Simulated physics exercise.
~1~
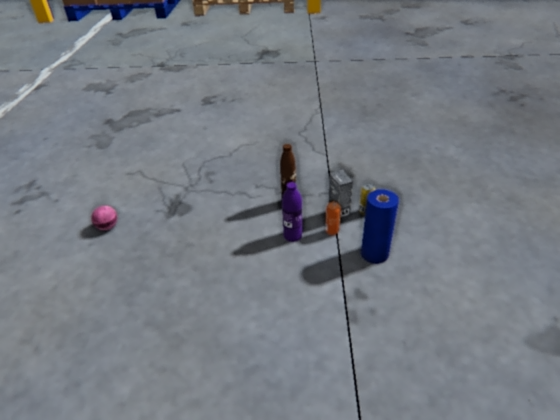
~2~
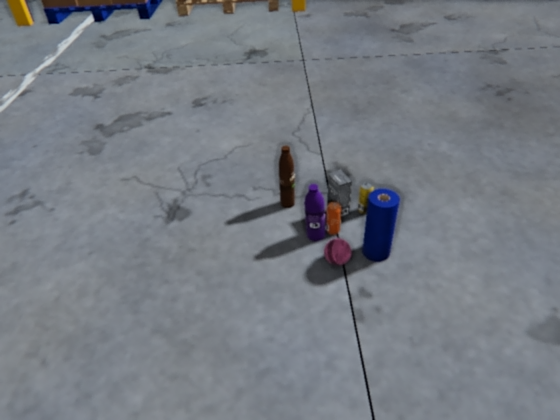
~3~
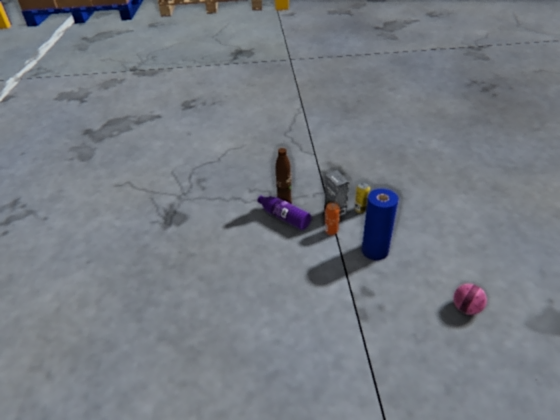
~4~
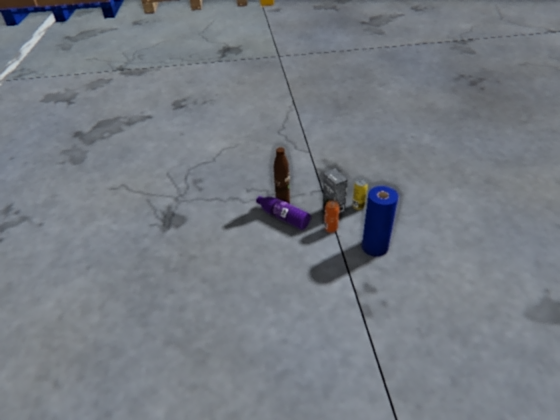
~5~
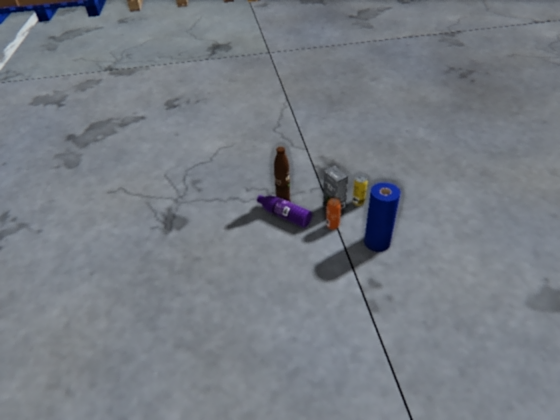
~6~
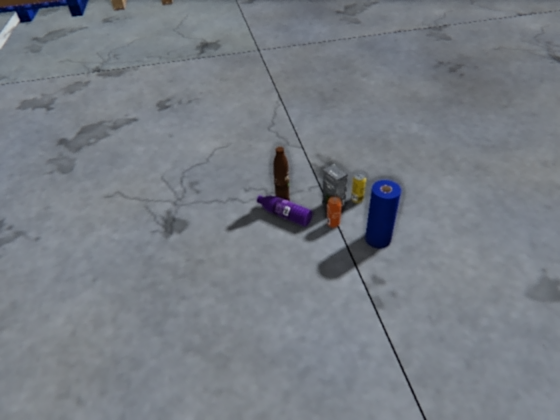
A pink ball rolls from the left across a level, cracked grey concrete floor, seen from above at an angle by a camera drifting slightly sideways. In its path stands a loose cluster, with a brown bottle at the back, a purple bottle in front of it, a grey carton, small orange and yellow cans, and a tall blue roll at the right. The ball reaches the front of the group as the purple bottle shifts right. It rolls on to the right and out of view, leaving the purple bottle on its side. The brown bottle and the others remain standing.
